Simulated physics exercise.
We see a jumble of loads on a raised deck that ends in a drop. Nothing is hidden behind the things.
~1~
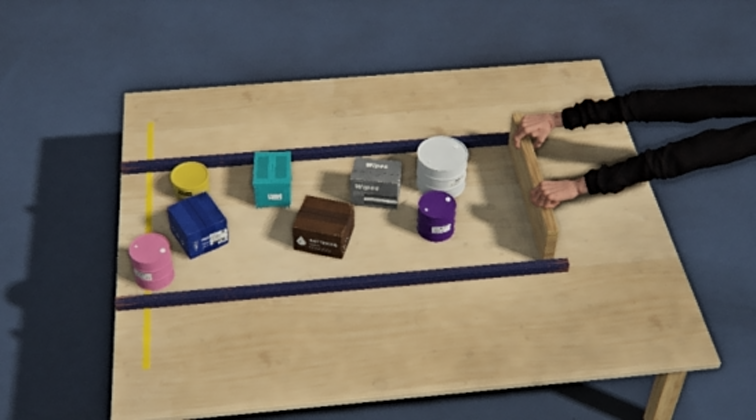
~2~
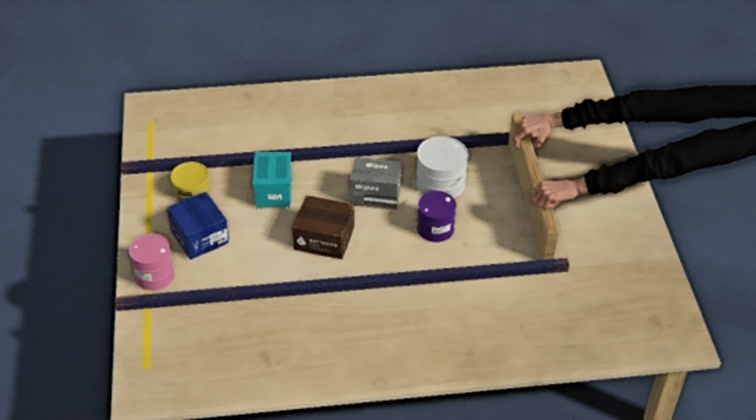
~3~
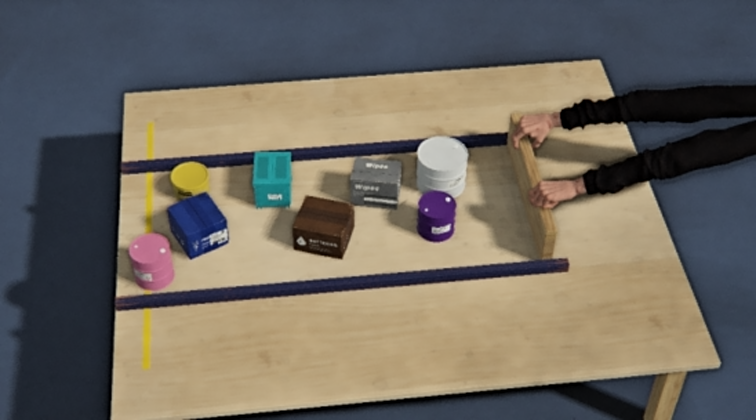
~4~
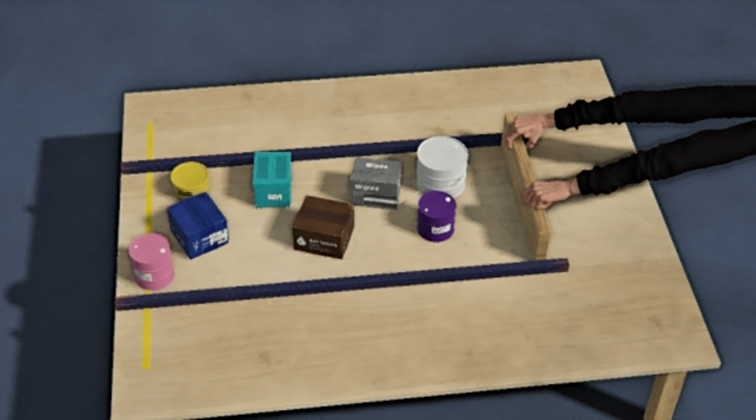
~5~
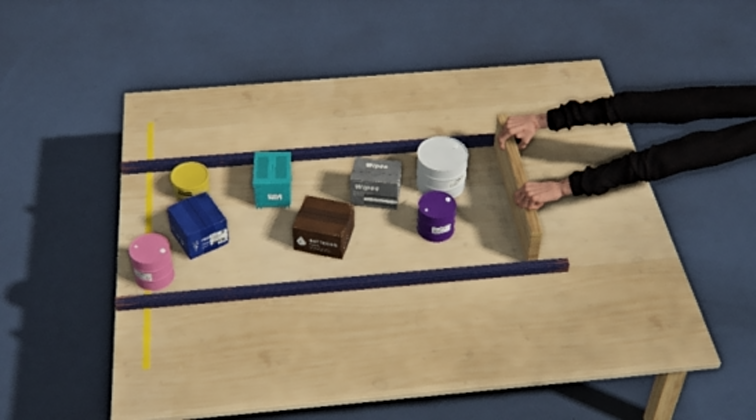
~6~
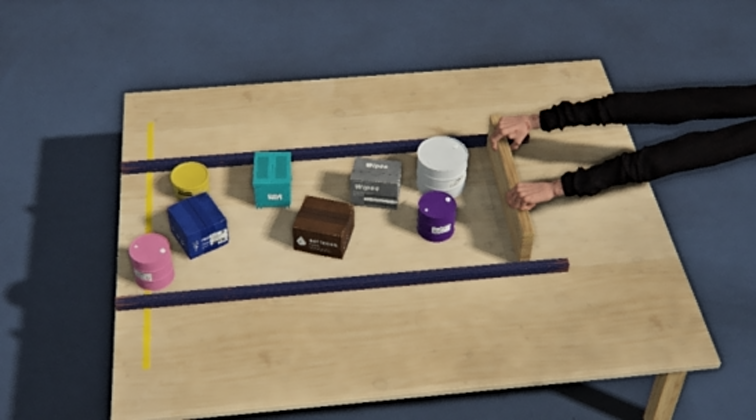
The clip opens on a wooden table where pink, yellow, purple and white containers and blue, teal, brown and grey boxes sit between two dark rails, with two hands holding a plank at the right. The plank stays still at first, then the hands slide it slightly left, while the objects remain in place.
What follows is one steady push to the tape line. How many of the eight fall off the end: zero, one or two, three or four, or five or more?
The number that fall off is five or more.
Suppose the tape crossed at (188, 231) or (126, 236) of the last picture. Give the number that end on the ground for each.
The counts: 4 and 8.
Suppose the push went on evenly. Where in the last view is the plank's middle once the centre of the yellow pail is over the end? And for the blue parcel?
At (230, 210) for the yellow pail; at (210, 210) for the blue parcel.
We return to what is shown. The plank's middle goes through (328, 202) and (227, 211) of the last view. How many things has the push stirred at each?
First 5, then 8.
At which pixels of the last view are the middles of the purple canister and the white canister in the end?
Near (126, 236) and (121, 184).
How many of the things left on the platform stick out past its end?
Overhanging: 2.
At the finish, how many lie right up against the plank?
The number is 2.
A little later, none off yet; pink canister at rest near (152, 262); yellow pail at rest near (191, 184); blue parcel at rest near (198, 225).
When it is over, the number that fall off is five or more; down, grey box, brown box, turquoise tote, blue parcel, yellow pail and pink canister.
